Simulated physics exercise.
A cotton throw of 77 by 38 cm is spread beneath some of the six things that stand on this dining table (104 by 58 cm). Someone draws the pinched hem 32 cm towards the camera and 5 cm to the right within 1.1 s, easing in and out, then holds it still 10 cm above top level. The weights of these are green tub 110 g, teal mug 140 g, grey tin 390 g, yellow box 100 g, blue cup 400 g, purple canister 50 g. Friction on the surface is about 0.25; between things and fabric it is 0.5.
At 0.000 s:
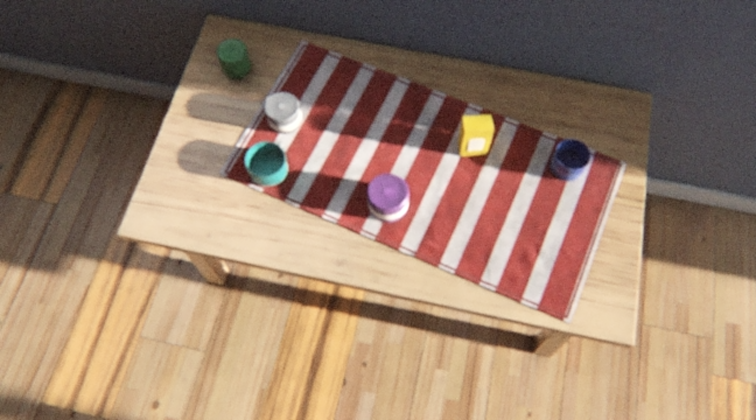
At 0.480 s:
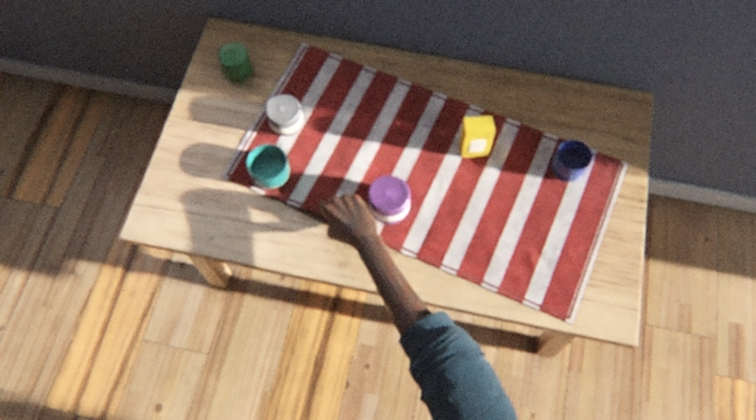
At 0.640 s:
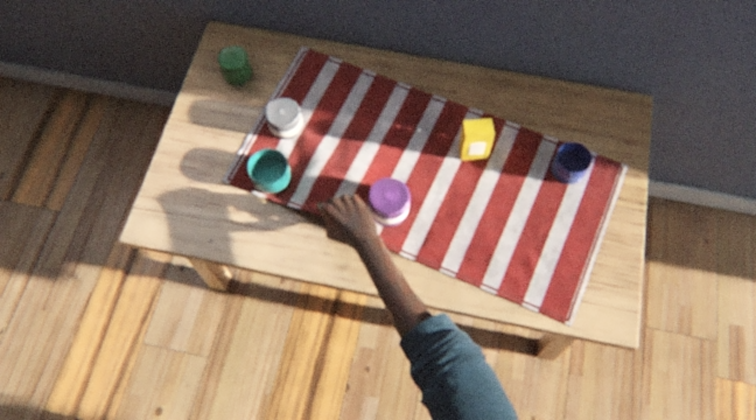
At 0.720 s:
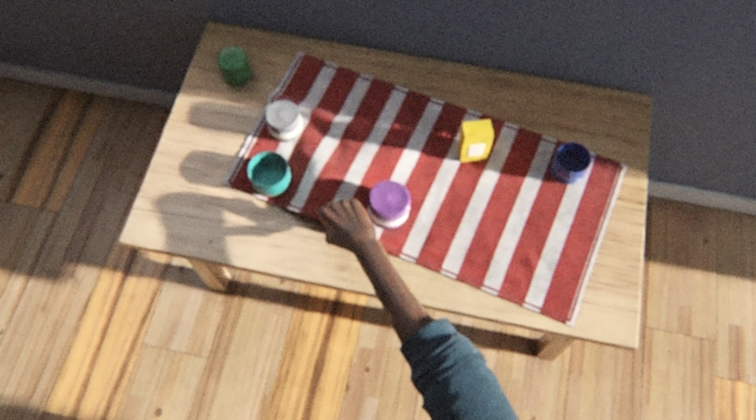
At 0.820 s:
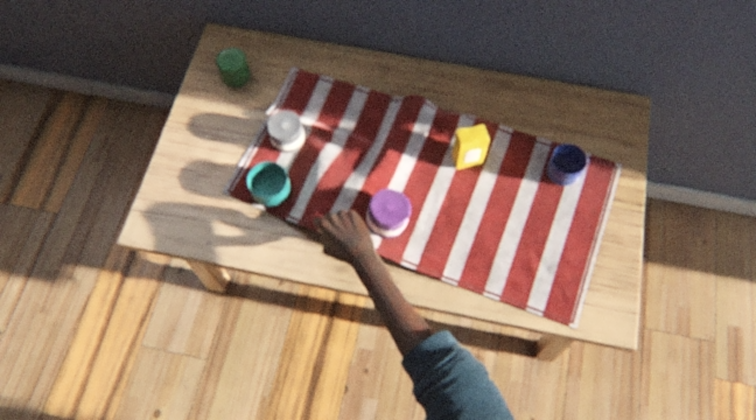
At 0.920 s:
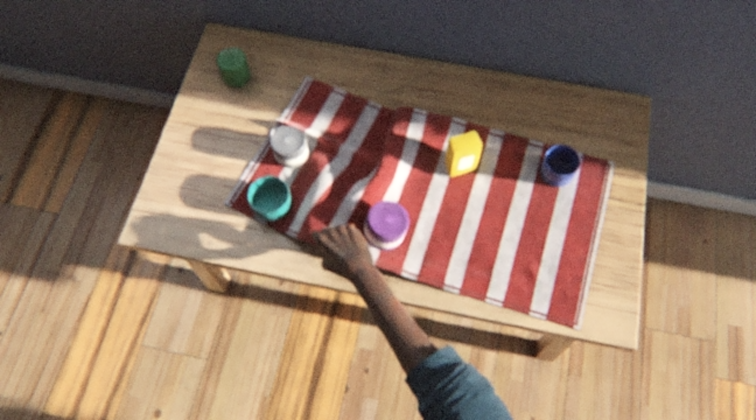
A hand pinching the near edge of a red-and-white striped cloth, drawing it slightly towards the camera, rumpling it and shifting the items on it.
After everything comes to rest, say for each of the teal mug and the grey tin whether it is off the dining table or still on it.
Teal mug: Off; grey tin: Off.
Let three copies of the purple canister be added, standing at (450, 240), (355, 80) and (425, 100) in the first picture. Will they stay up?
Taking them one by one: Is lost, then is left on top, then is left on top.
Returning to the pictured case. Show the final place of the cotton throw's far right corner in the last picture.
In the final picture it's somewhere around (529, 187).
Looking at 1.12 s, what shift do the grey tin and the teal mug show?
About: Grey tin 15 cm, teal mug 15 cm.
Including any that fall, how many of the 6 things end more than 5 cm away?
After counting, the figure is 5.
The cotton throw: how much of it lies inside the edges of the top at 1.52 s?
Some 65 in a hundred.
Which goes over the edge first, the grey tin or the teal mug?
The teal one goes first.
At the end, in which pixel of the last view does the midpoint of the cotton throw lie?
I'd point to about (354, 295).
At 1.1 s, 95 % of the cotton throw is still over the top; grey tin 16 cm off its start, teal mug 15 cm off its start, purple canister 12 cm off its start.
At 1.3 s, 80 % of the cotton throw is still over the top; grey tin 26 cm off its start, teal mug 25 cm off its start, purple canister 19 cm off its start.
At 1.5 s, 65 % of the cotton throw is still over the top; grey tin 35 cm off its start at (287, 272), teal mug over the edge, purple canister 25 cm off its start at (363, 322).
At 1.7 s, 55 % of the cotton throw is still over the top; grey tin over the edge, teal mug over the edge, purple canister 28 cm off its start.
At 3.3 s, 55 % of the cotton throw is still over the top; grey tin over the edge, teal mug over the edge, yellow box 29 cm off its start at (388, 230), purple canister 28 cm off its start at (359, 336).
